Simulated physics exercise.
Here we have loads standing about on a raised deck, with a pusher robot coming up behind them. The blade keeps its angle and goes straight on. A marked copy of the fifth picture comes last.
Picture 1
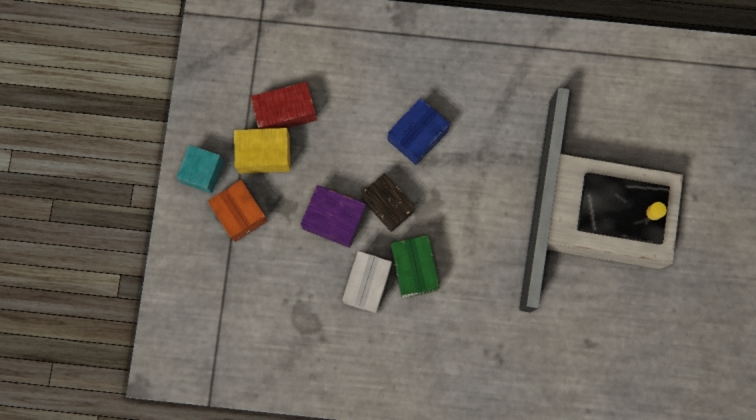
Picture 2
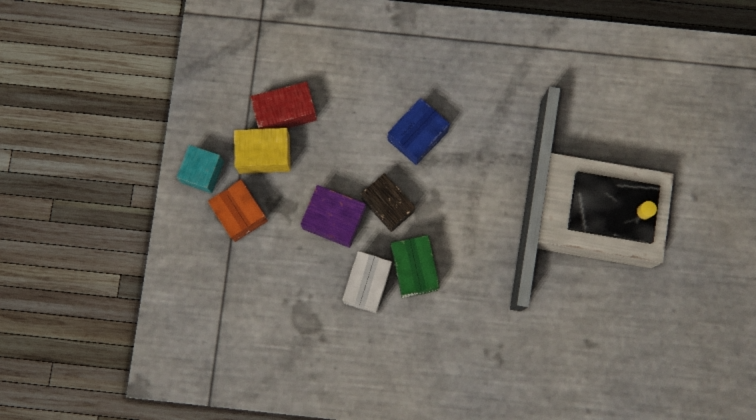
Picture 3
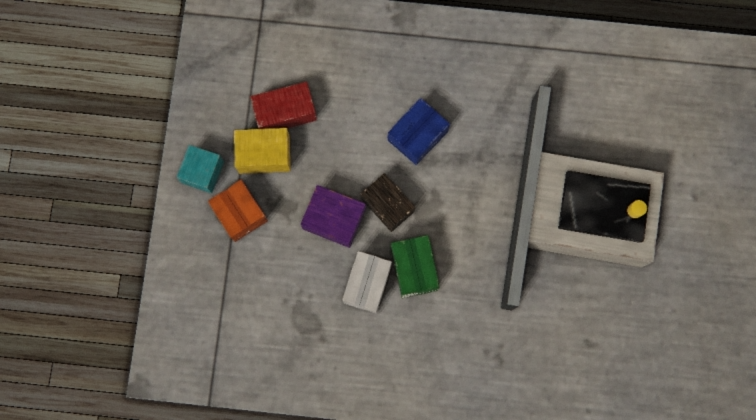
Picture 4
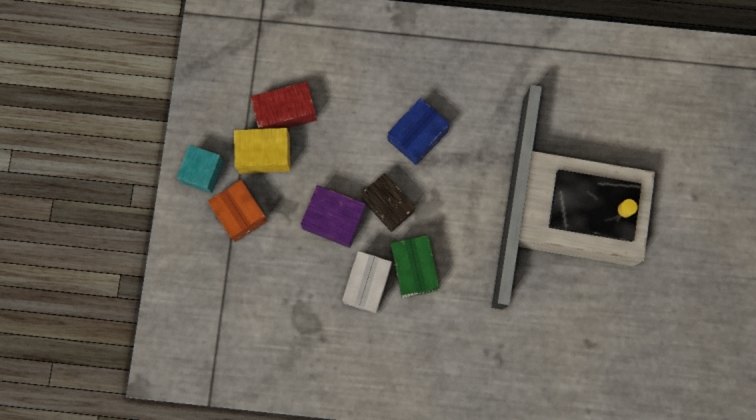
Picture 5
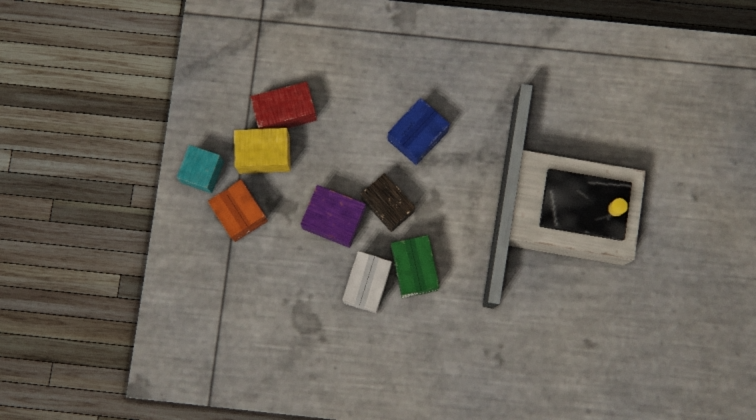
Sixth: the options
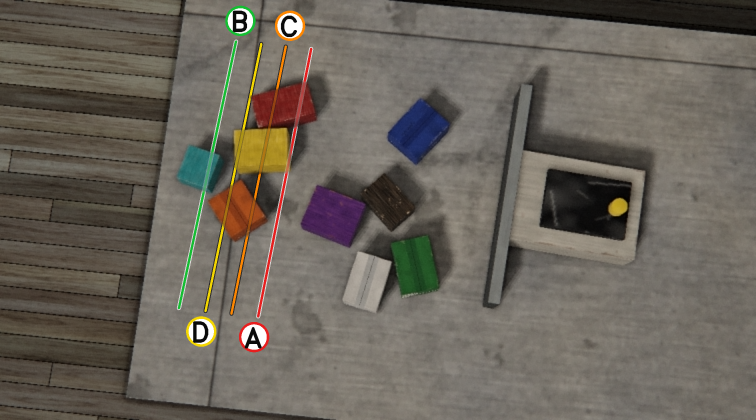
On a raised grey deck, a pusher robot with a wide flat blade creeps left toward scattered coloured boxes that stay still.
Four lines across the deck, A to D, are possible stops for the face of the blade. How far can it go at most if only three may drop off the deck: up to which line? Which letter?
Stop at D.
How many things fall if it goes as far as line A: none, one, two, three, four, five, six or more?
In all, none.
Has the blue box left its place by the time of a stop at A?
By then, yes.
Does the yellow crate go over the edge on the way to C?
By then, no.
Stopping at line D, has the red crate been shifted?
Yes.
On the marked copy, A at (285, 179); B at (208, 172); C at (259, 177); D at (234, 174).
Following D. Soon after the start, robot (479, 193); white box (331, 278); blue box (387, 136).
Later, robot (378, 183); orange parcel (190, 210); red crate (249, 100).
In the end, robot (300, 175); orange parcel over the edge; turquoise crate over the edge; two fallen.
As for the rest, A is within the limit but short; B drops six; C is within the limit but short.
